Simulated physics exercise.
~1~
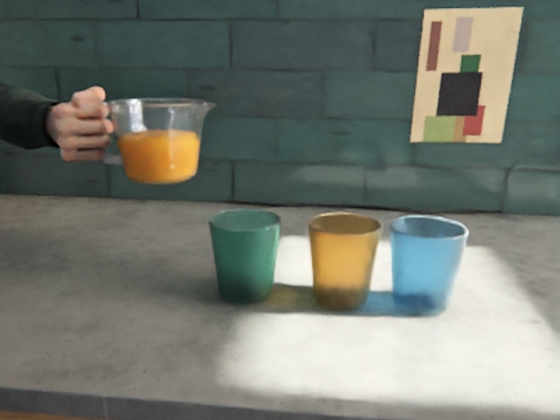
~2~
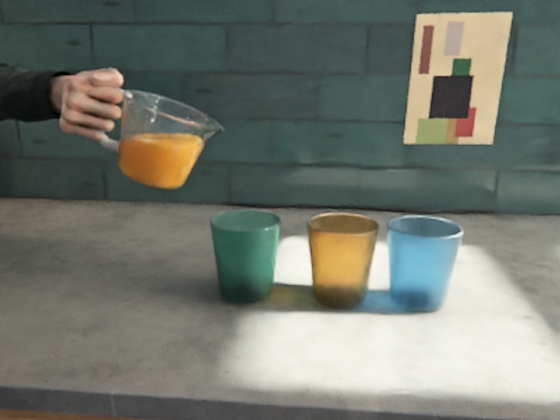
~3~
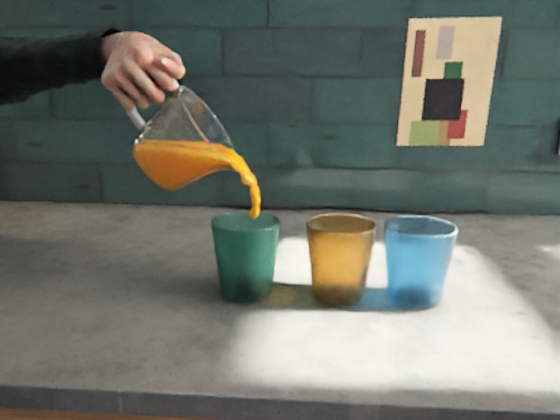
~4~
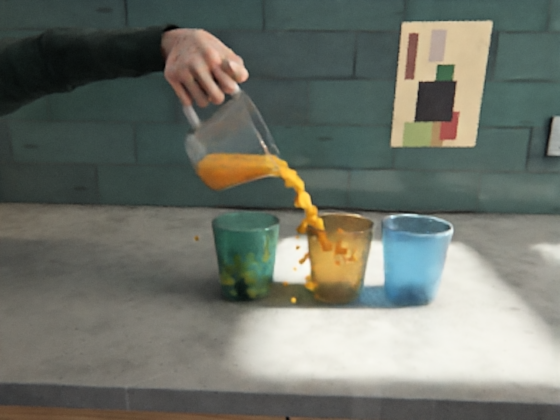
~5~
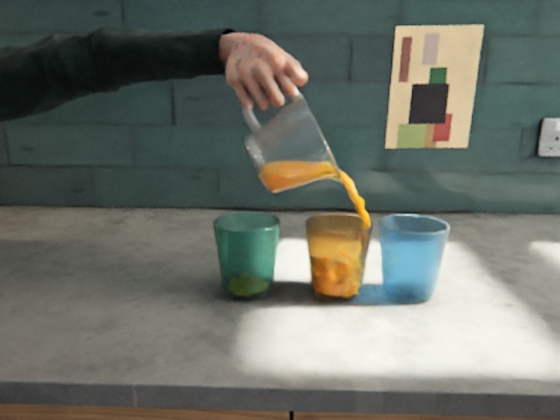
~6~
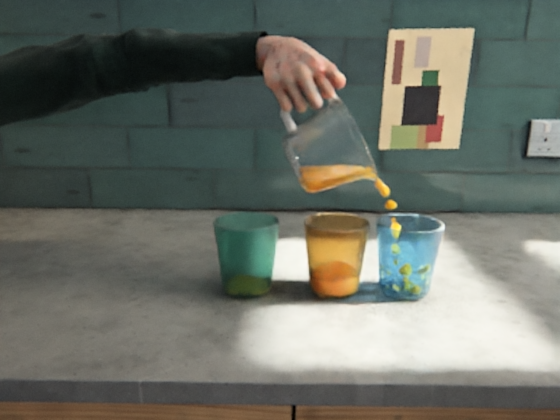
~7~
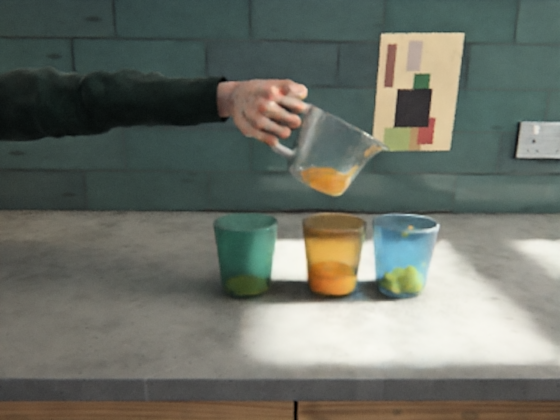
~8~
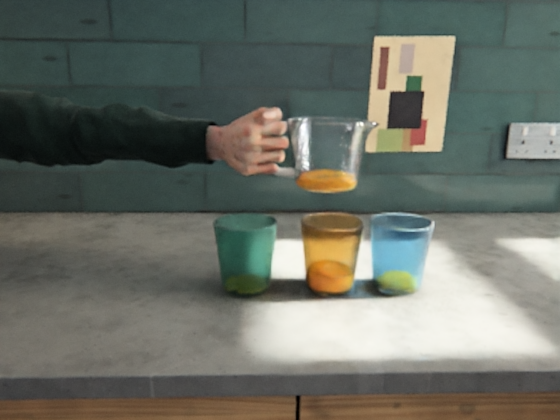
On a grey worktop before a dark green tiled wall with an abstract print, seen from the front as the view drifts slightly sideways, green, amber and blue glasses stand in a row. At the left, a dark-sleeved hand holds a clear jug of orange juice. The hand tips the jug and sweeps it right, pouring into the green glass, then the amber, then the blue, with some drops scattering. It then turns the jug back upright above the glasses. Finally, each glass holds a shallow amount, the amber one looking fullest, and a little juice remains in the jug.
